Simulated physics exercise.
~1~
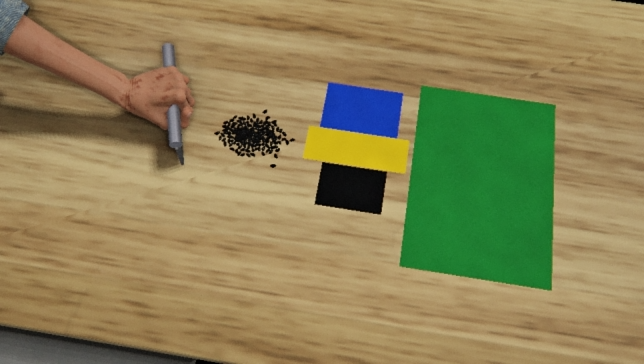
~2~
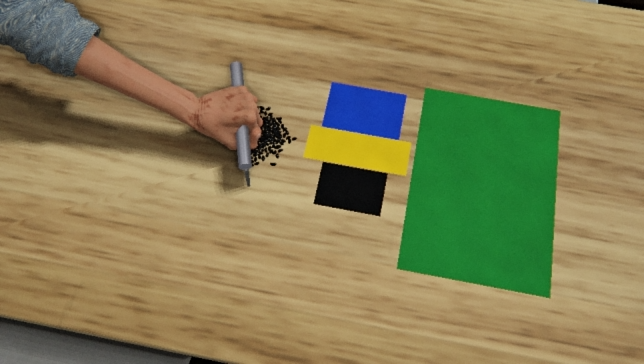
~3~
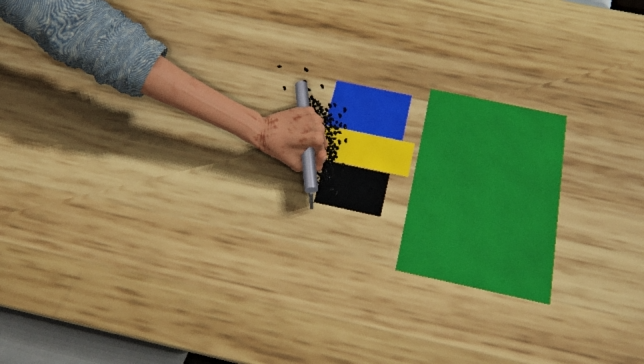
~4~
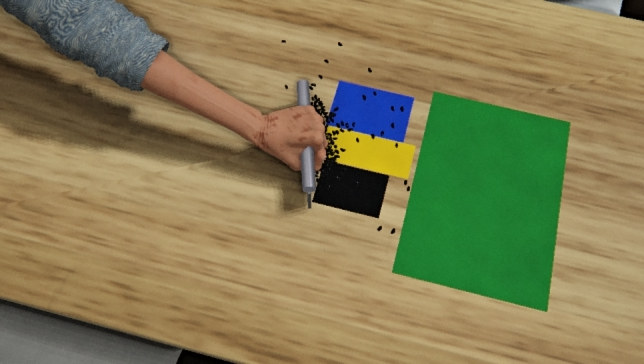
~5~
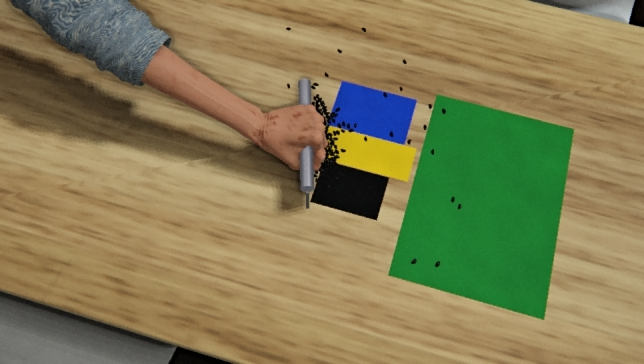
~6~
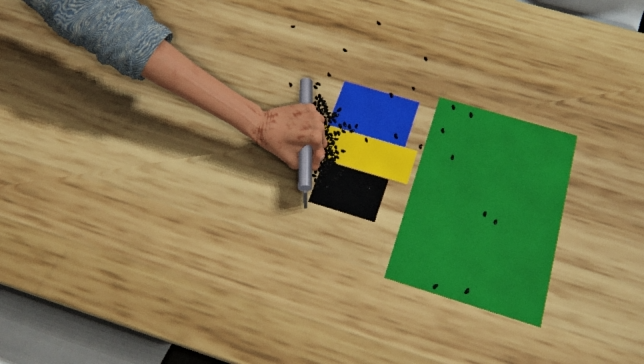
A hand at the end of a grey-sleeved arm grips a grey scraper upright on a light wooden table, seen from above at a slant. To its right lie a small heap of black beans, a stack of blue, yellow and black mats, and a large green mat. The hand sweeps rightwards into the heap and pushes it to the mats' left edge, where it stops. Some beans scatter onward, a few sliding onto the green mat, while most stay bunched beside the hand, many on the yellow mat, as the view drifts slightly.
